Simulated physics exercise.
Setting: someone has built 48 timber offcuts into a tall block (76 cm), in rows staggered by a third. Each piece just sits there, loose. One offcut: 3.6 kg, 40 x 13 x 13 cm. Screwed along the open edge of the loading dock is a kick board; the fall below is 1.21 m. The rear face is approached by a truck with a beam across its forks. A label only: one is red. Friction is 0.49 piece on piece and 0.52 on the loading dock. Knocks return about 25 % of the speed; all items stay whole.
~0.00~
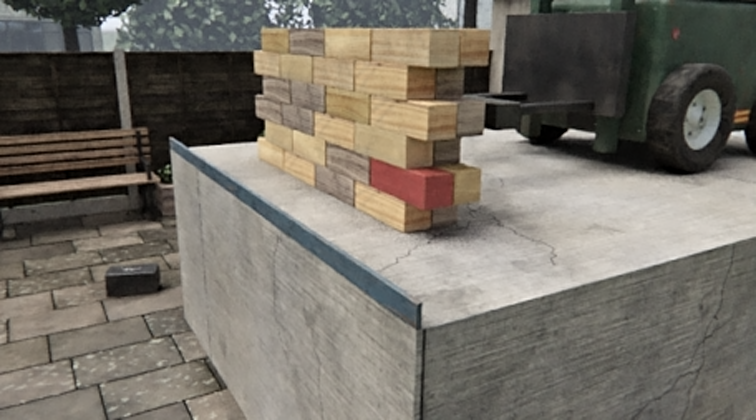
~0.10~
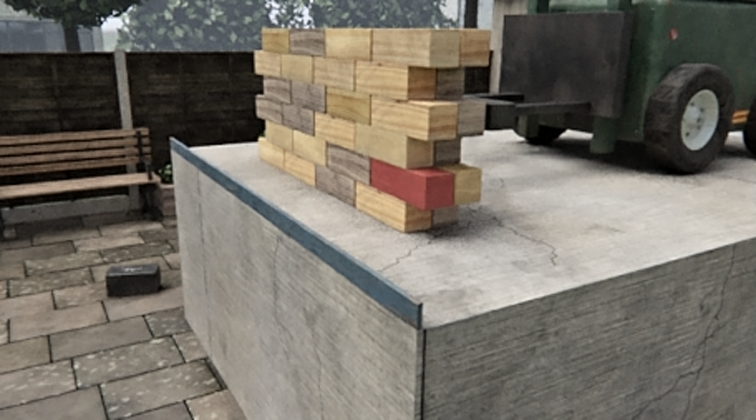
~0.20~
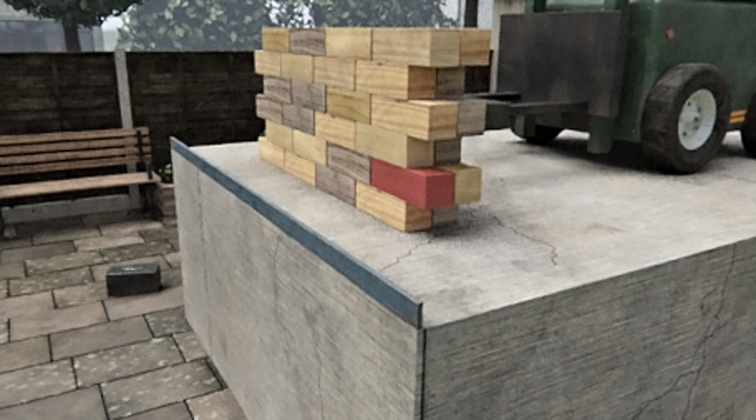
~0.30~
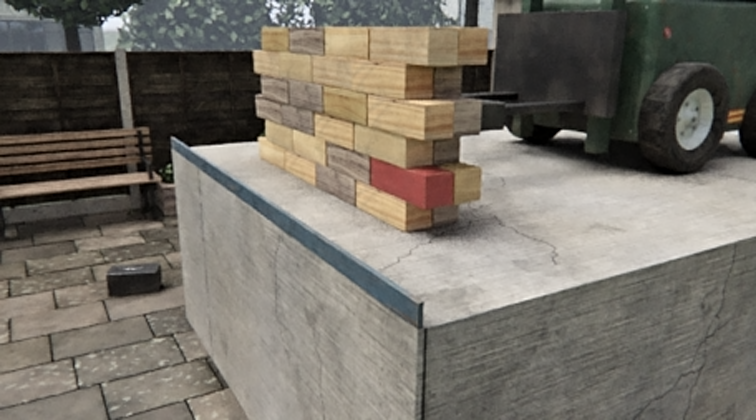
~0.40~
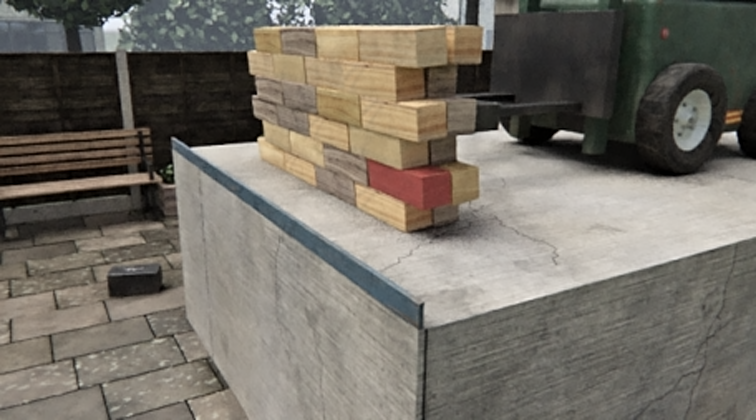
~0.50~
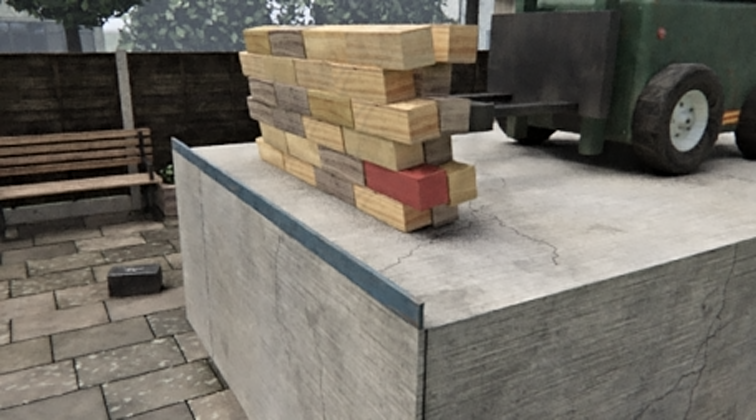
On a raised concrete dock in a paved yard, a green truck with a dark beam at its front creeps left toward a block of stacked wooden pieces, one of them red, then pushes the upper rows slightly leftward, leaning them.
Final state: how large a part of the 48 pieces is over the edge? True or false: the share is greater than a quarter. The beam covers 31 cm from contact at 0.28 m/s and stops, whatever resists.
True.
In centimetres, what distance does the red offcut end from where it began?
Displacement of red = 30 cm.
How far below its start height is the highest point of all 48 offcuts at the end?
Something like 38 cm, give or take.
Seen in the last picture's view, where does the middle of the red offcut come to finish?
I'd say its middle settles close to (356, 220).
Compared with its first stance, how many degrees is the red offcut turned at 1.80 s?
90°.
After 0.80 s, none of the 48 offcuts over the edge, 48 disturbed; red offcut leaning 32°.
After 1.12 s, none of the 48 offcuts over the edge, 45 disturbed; red offcut on its side.
After 1.80 s, 17 of the 48 offcuts over the edge; red offcut on its side.
By the end (2.5 s), 20 of the 48 offcuts over the edge; red offcut on its side. That is 42 per cent. As the last picture would show them, middles, red offcut near (356, 220).
